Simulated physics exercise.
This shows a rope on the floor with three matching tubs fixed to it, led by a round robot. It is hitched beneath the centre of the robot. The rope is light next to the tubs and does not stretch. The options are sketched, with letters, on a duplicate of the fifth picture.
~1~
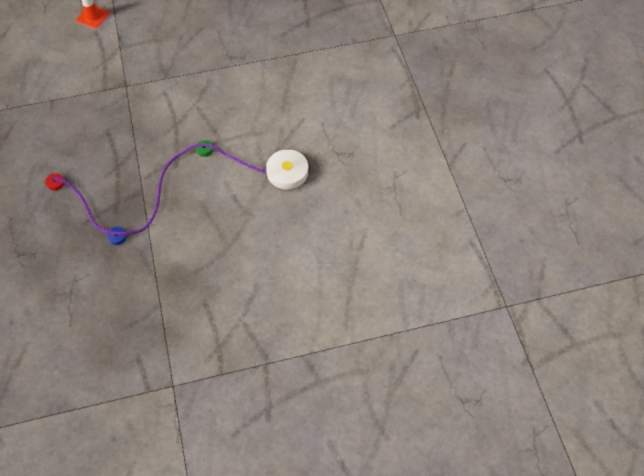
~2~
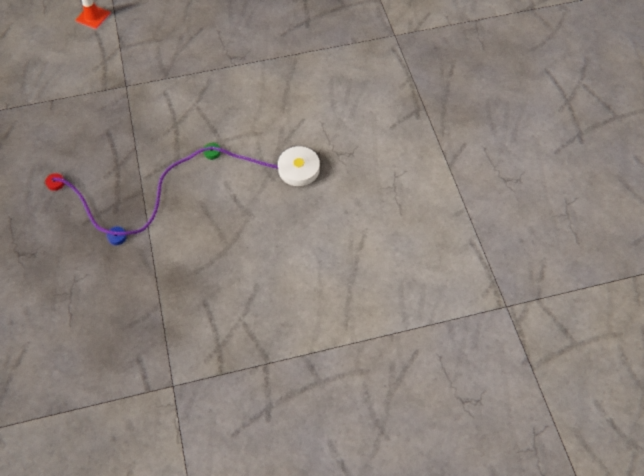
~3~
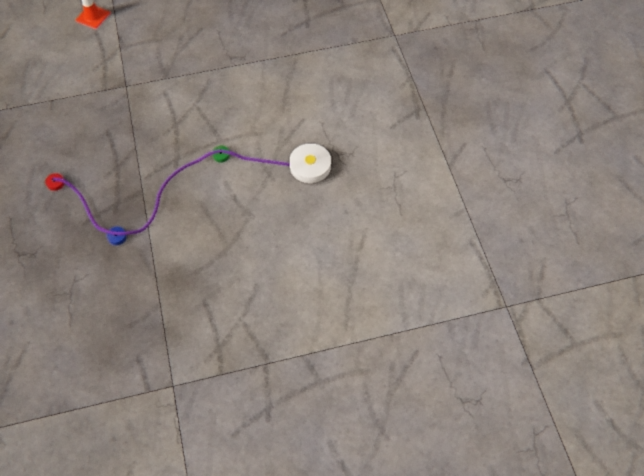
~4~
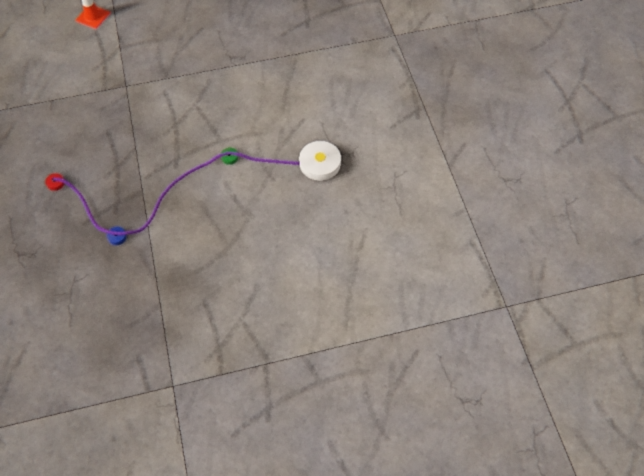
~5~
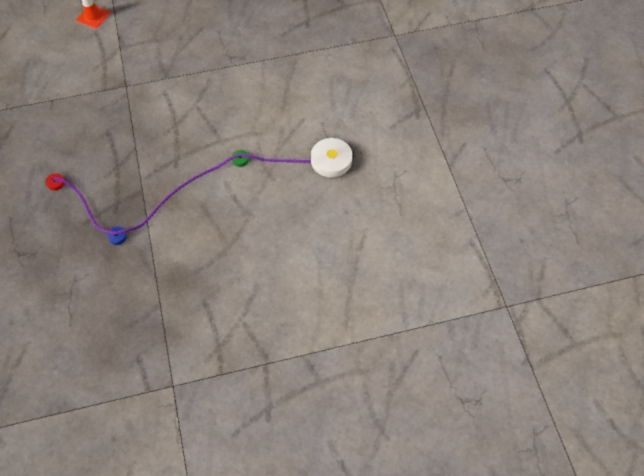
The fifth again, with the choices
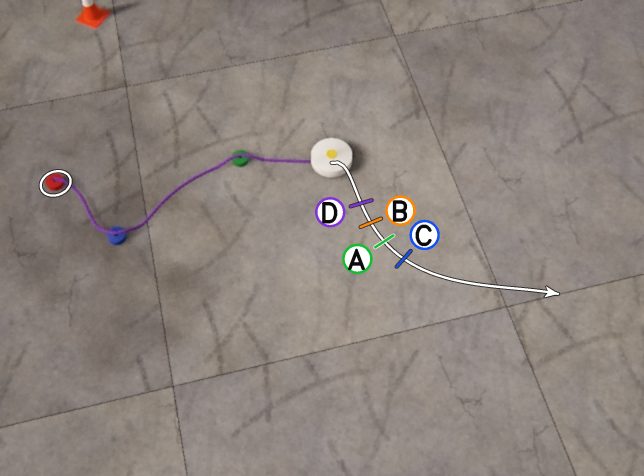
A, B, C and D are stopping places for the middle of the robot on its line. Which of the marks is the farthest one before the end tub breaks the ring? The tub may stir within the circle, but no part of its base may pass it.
A.
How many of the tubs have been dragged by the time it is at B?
Two.
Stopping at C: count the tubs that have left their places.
Three.
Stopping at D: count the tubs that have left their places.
Two.
On the marked copy, A at (384, 241); B at (371, 223); C at (404, 259); D at (361, 203); the ring at (56, 183); the route from (332, 163) via (411, 264) to (558, 294).
Taking A. A third of the way, robot (354, 180); red tub (55, 181); blue tub (122, 231); green tub (262, 171).
Two thirds of the way, robot (367, 212); red tub (55, 181); blue tub (129, 227); green tub (278, 188).
When it is over, robot (385, 238); red tub (56, 182); blue tub (139, 220); green tub (293, 213); the ringed tub at the far end is still in its ring.
As for the rest, B is safe but short; C drags the last tub to (67, 187); D is safe but short.
